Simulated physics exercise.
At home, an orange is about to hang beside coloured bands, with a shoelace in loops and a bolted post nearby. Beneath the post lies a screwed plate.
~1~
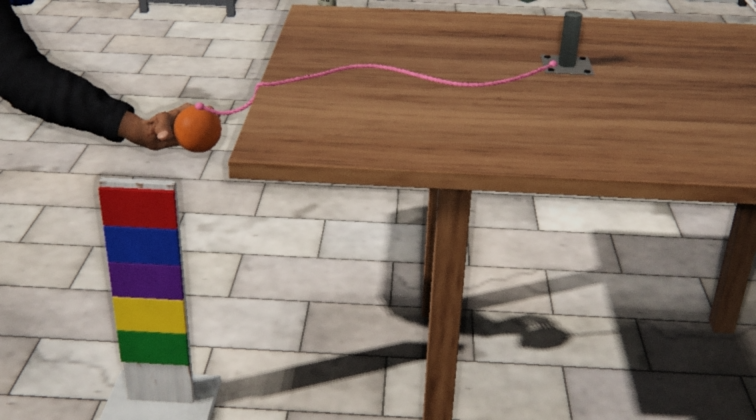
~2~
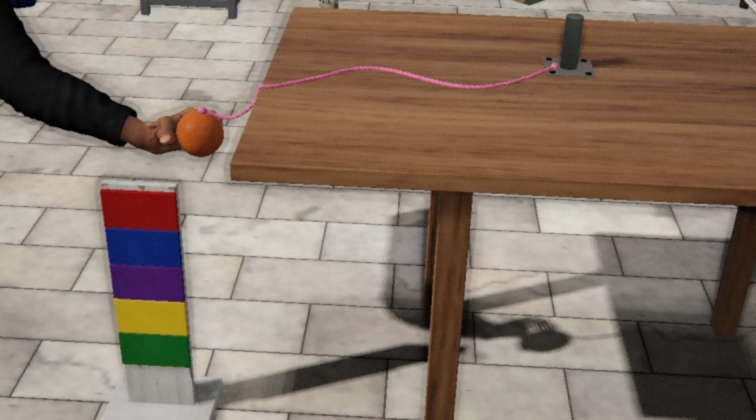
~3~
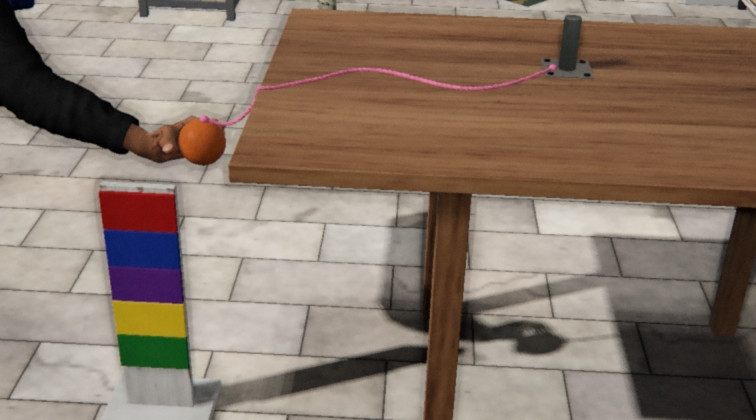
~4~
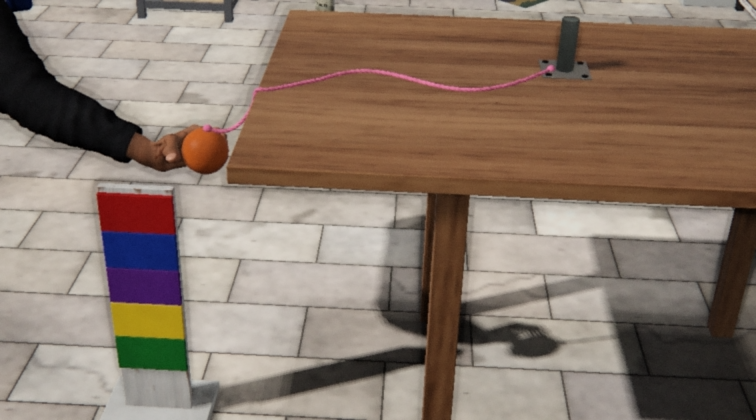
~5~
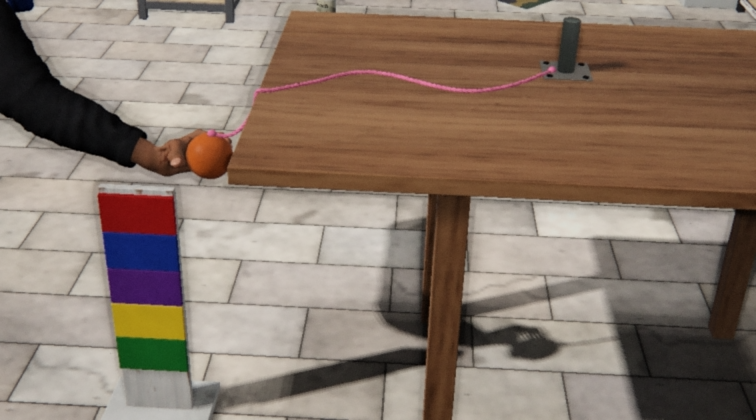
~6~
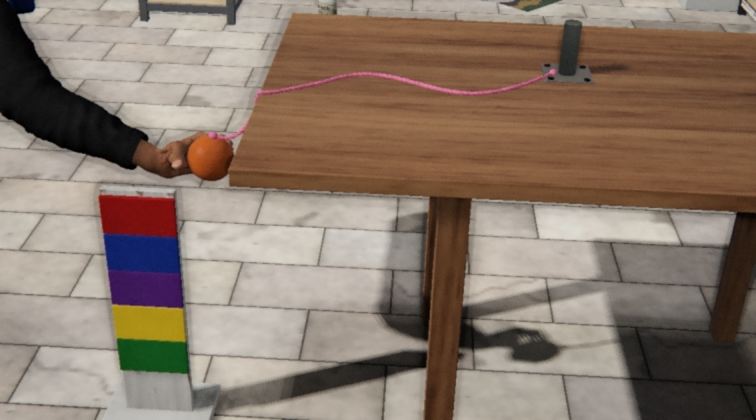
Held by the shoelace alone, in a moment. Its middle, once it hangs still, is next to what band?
Next to the red one.
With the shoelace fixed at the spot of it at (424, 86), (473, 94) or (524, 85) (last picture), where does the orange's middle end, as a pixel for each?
(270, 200), (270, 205) and (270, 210).
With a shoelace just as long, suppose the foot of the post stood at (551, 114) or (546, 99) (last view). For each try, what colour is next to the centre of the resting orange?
For the first try, blue; for the second, blue.
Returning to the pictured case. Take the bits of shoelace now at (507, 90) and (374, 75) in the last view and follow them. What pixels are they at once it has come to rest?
(485, 76) and (345, 83).
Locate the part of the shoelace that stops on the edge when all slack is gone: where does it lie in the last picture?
The bit in question sits close to (300, 87).
Soon after, orange near (234, 214); level with red.
Then, orange near (299, 206); level with red.
Further on, orange near (271, 217); level with red.
At rest, orange near (268, 219); level with red. Its centre hangs level with the red band.
